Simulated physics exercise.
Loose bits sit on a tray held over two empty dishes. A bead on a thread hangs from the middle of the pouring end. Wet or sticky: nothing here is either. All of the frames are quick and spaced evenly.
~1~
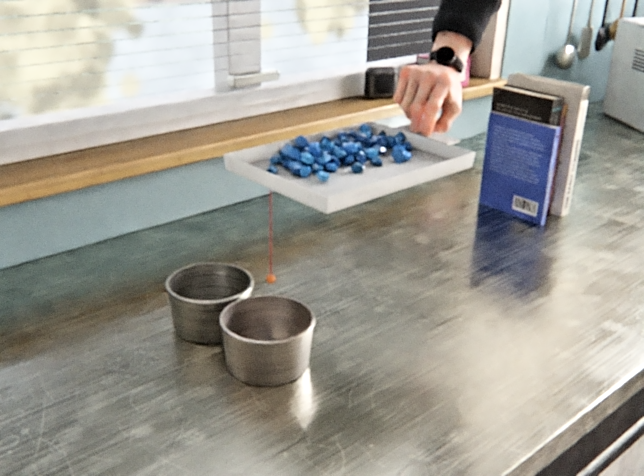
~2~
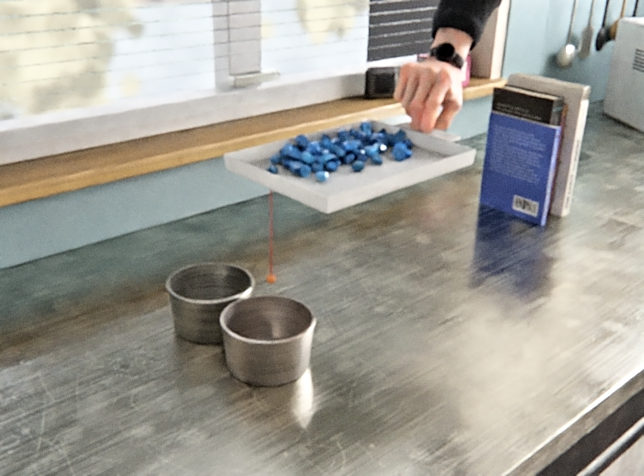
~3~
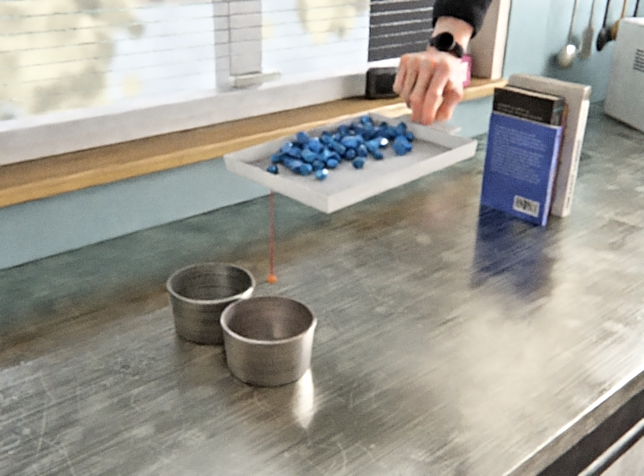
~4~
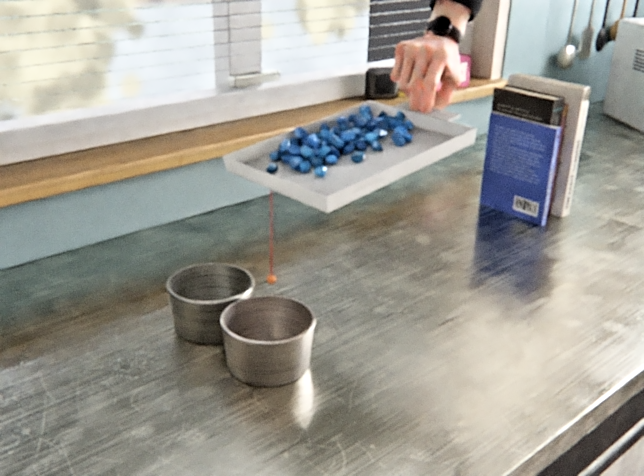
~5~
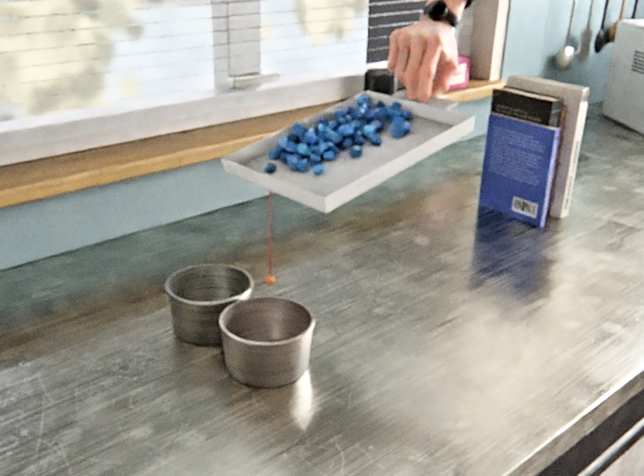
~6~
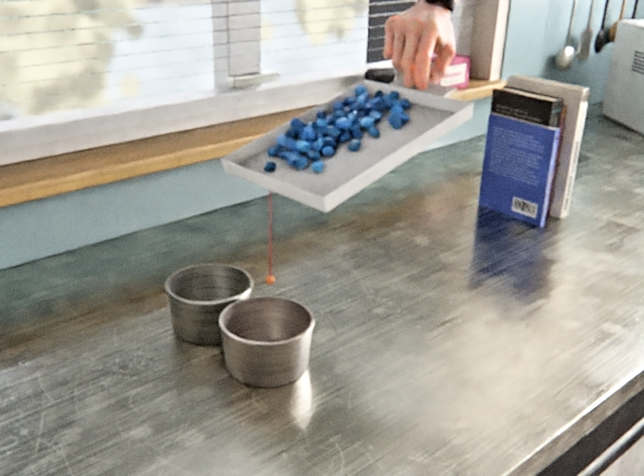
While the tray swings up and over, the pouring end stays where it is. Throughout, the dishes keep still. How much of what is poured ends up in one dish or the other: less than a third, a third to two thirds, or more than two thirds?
The dishes collect upwards of two thirds of the load.
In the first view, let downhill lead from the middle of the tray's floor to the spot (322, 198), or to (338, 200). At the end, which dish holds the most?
Try one: Right-side dish; try two: Right-side dish.
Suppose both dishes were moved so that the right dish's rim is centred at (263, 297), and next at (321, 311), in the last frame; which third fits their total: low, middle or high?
First: The middle third. Second: Under a third.
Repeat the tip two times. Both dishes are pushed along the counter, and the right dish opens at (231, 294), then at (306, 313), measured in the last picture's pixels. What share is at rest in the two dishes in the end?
You'd end up with around 80 per cent and then around 20 per cent.
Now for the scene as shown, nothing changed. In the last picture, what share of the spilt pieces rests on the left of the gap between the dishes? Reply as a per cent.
Roughly 90 in a hundred.
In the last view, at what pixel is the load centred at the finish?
About (213, 323).
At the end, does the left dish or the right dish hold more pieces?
I'd say the left-side one takes it.
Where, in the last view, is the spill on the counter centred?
About (121, 397) in the last picture.
Just after the last frame, tray tipped steeply; almost all on the tray; about a tenth in the air.
A moment on, tray tipped right over; roughly a third on the tray; about a tenth in the right dish; roughly half in the left dish; about a tenth outside both; about a tenth in the air.
Further on, tray tipped past a quarter turn; roughly a quarter in the right dish; roughly two thirds in the left dish; about a tenth outside both.
When it is over, tray tipped past a quarter turn; roughly a quarter in the right dish; roughly two thirds in the left dish; about a tenth outside both.
